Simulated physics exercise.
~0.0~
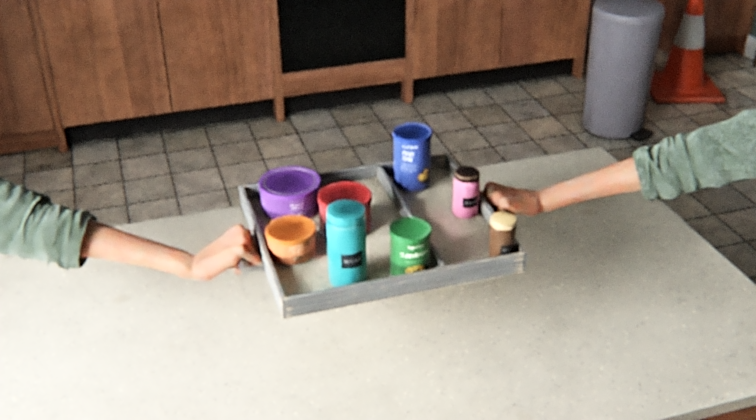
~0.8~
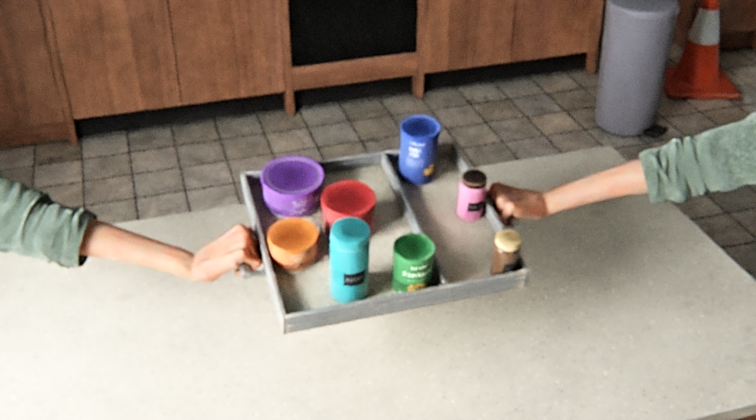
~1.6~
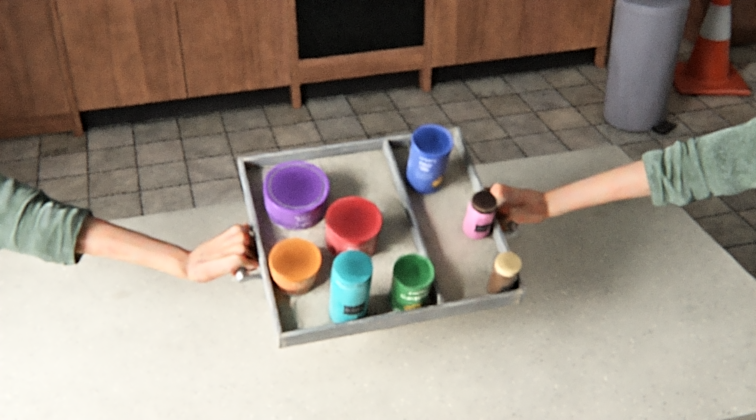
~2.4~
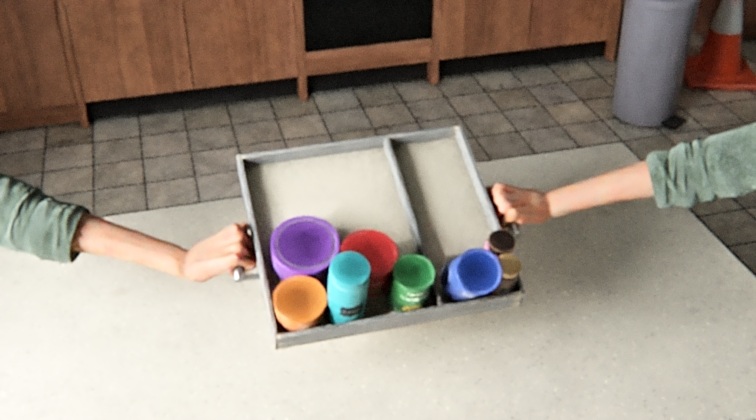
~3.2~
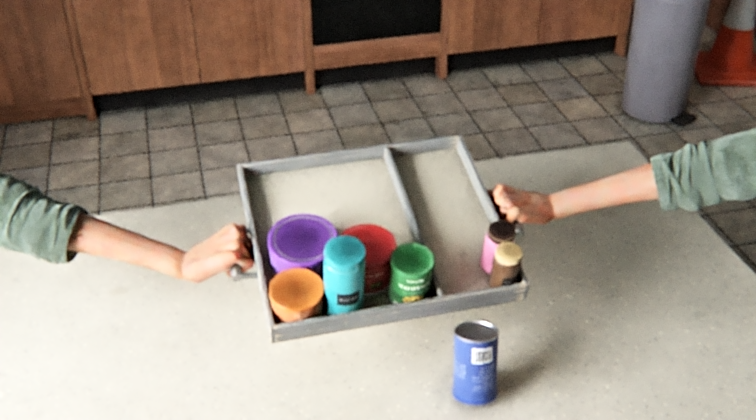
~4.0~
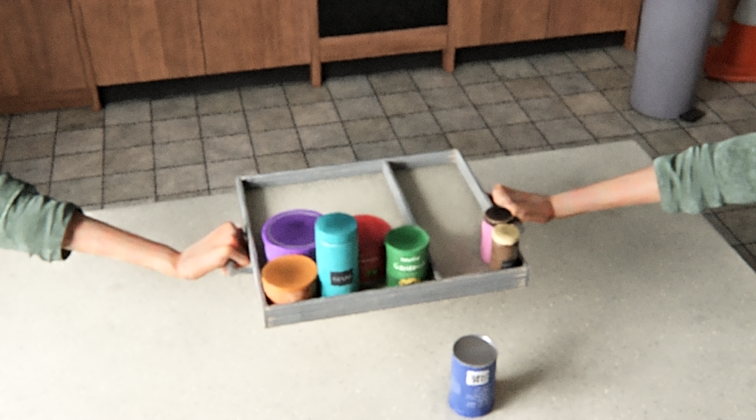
A tray of colorful tubs, tins and shakers, held by two hands above a counter, tipped toward the near edge, sending several items sliding down before the blue tin fell off and landed upside down on the counter, while the others stayed aboard as it leveled.
